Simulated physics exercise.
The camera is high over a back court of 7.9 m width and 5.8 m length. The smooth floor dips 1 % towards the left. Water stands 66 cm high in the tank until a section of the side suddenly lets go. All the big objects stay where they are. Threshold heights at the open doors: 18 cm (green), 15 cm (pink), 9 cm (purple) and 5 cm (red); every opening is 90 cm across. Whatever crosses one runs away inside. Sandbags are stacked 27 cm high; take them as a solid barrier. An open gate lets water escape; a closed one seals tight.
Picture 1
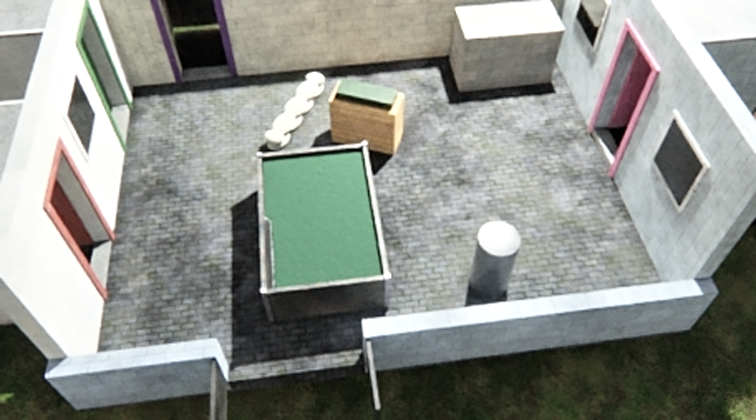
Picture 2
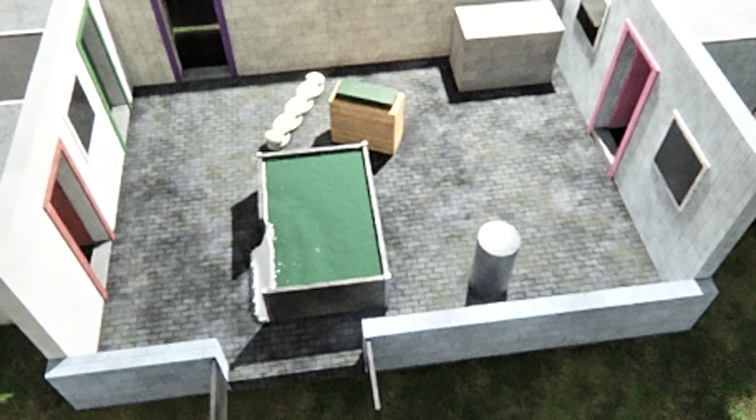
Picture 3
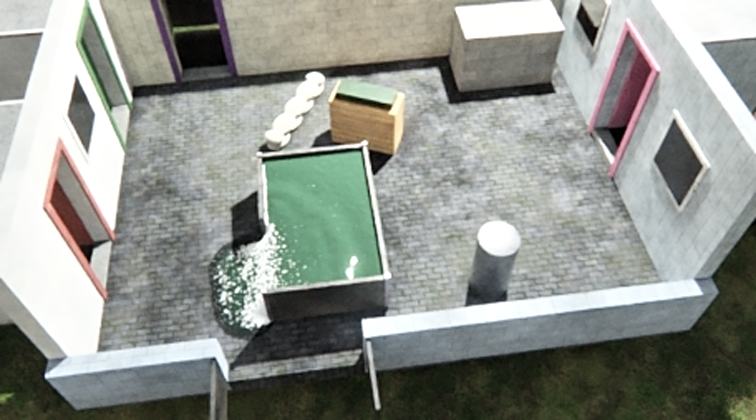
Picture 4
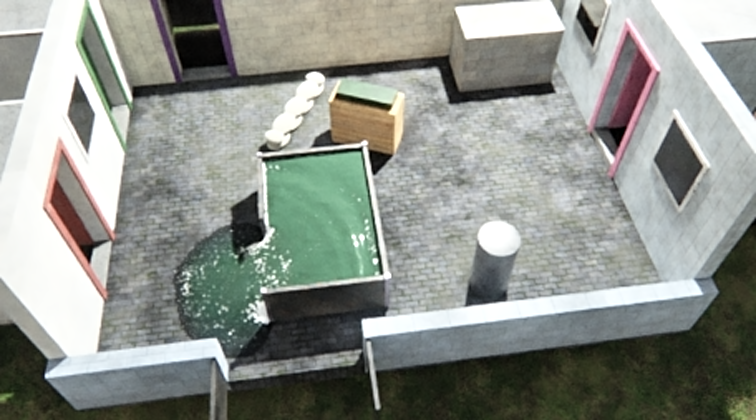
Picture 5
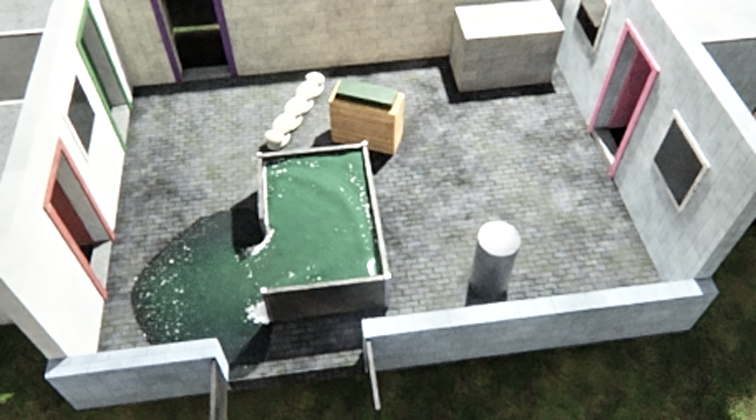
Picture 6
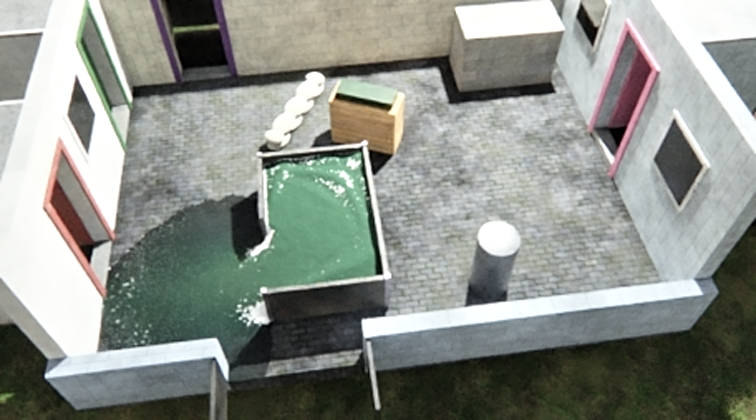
In a walled paved courtyard seen from above, a rectangular tank of green water stands still near a wooden box and a pale cylinder. Water bursts through the tank's left side in white spray, then spreads across the paving as a widening green pool reaching leftward near the red-framed doorway.
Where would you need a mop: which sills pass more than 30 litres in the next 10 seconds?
The water let in: At the green door it keeps below the limit; at the pink door it does not reach the limit; at the purple door it exceeds the limit; at the red door it exceeds the limit.
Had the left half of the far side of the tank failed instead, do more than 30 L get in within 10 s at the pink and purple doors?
Against that limit: Pink under, purple above.
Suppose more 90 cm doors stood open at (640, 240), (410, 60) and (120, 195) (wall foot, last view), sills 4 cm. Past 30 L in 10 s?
In that order: Below, under, above.
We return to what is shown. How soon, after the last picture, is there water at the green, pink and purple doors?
Green 1.3 s, pink not in the 10 s, purple 3.0 s.
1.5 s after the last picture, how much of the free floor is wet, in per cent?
Some 15 per cent of it.
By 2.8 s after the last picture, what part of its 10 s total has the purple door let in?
About 0 per cent.
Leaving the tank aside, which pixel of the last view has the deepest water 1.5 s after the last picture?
At about (95, 369).
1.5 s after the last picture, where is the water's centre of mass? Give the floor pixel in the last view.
Near (246, 271).
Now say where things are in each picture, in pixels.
The first frame shows the tank at (319, 215) is whole and still, 66 cm deep.
In the second frame, the front is at (257, 249), 0.6 m from the gap at (270, 273); 0.2 m2 of floor is under water; 66 cm left at the back of the tank.
In the third frame, the front is at (225, 253), 0.9 m from the gap at (270, 274); 0.9 m2 of floor is under water; 66 cm left at the back of the tank.
In the fourth frame, water pours out at (270, 274) and has run 1.3 m, to (183, 271); typically 8 cm deep outside, 63 cm at the tank's back.
In the fifth frame, water pours out at (270, 274) and has run 1.9 m, to (141, 283); typically 6 cm deep outside, 56 cm at the tank's back.
In the sixth frame, water pours out at (270, 274) and has run 2.4 m, to (101, 328); typically 5 cm deep outside, 56 cm at the tank's back.
Then, 0.7 s after the last picture water covers 15 % of the floor and is deepest (55 cm) near (93, 382); green door not reached, pink door not reached, purple door not reached, red door 17 cm at the sill, 55 L in.
Then, 1.5 s after the last picture water covers 15 % of the floor and is deepest (39 cm) near (95, 369); green door 2 cm at the sill, 0 L in, pink door not reached, purple door not reached, red door 23 cm at the sill, 172 L in.
Then, 2.8 s after the last picture water covers 30 % of the floor and is deepest (27 cm) near (97, 356); green door 6 cm at the sill, 0 L in, pink door not reached, purple door not reached, red door 18 cm at the sill, 296 L in.
Then, 5.3 s after the last picture water covers 45 % of the floor and is deepest (17 cm) near (302, 90); green door 9 cm at the sill, 0 L in, pink door not reached, purple door 13 cm at the sill, 48 L in, red door 14 cm at the sill, 421 L in.
Then, 9.3 s after the last picture water covers 60 % of the floor and is deepest (13 cm) near (128, 128); green door 13 cm at the sill, 0 L in, pink door not reached, purple door 10 cm at the sill, 74 L in, red door 8 cm at the sill, 502 L in.
